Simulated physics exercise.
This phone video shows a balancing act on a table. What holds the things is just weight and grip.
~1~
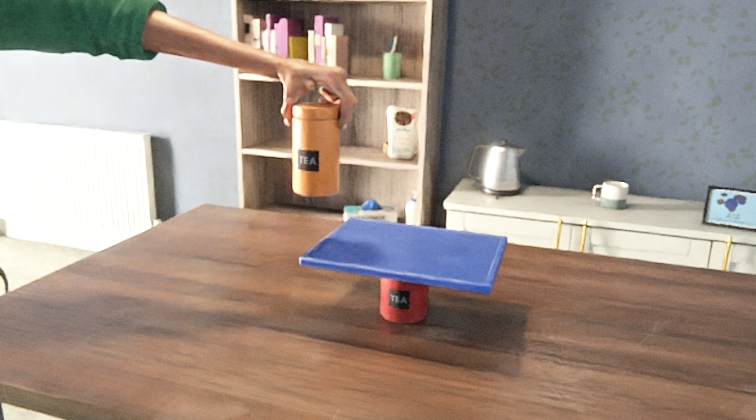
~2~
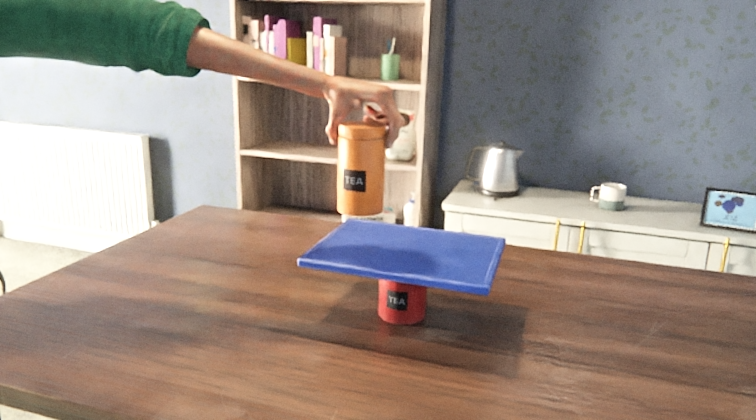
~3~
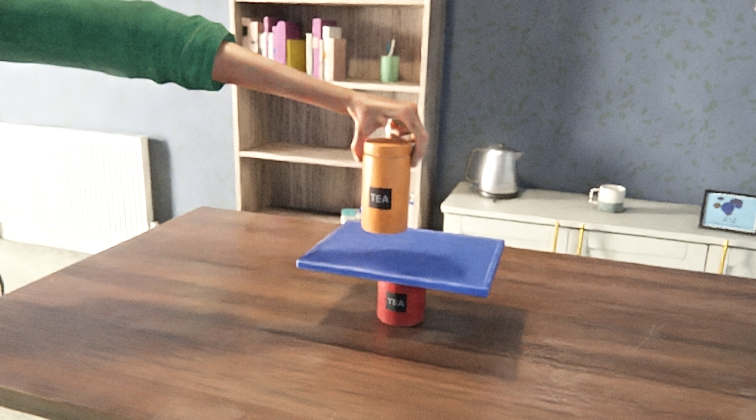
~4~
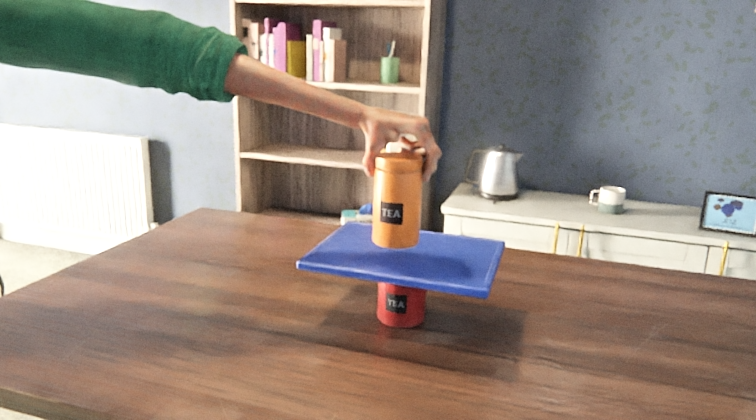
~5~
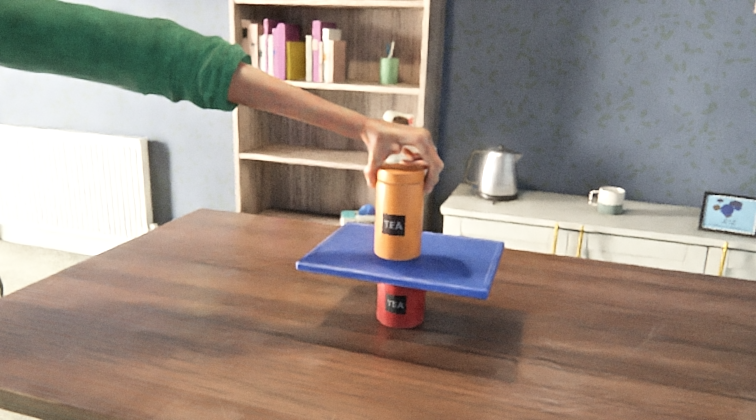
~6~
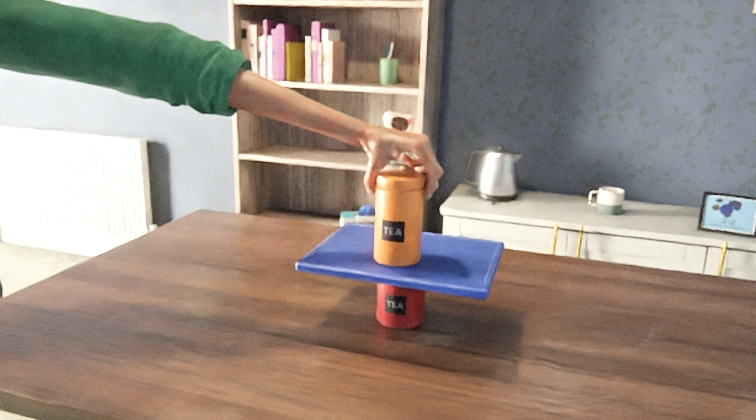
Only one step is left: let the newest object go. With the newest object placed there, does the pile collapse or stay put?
In the end it turns out fine, really.
Then, 0.40 s on from there, no change.
Then, 1.10 s on from there, orange jar resting near (399, 218).
In the end, all 3 unmoved. At the end, from the last picture's camera, orange jar near (399, 218). The stack stays up.
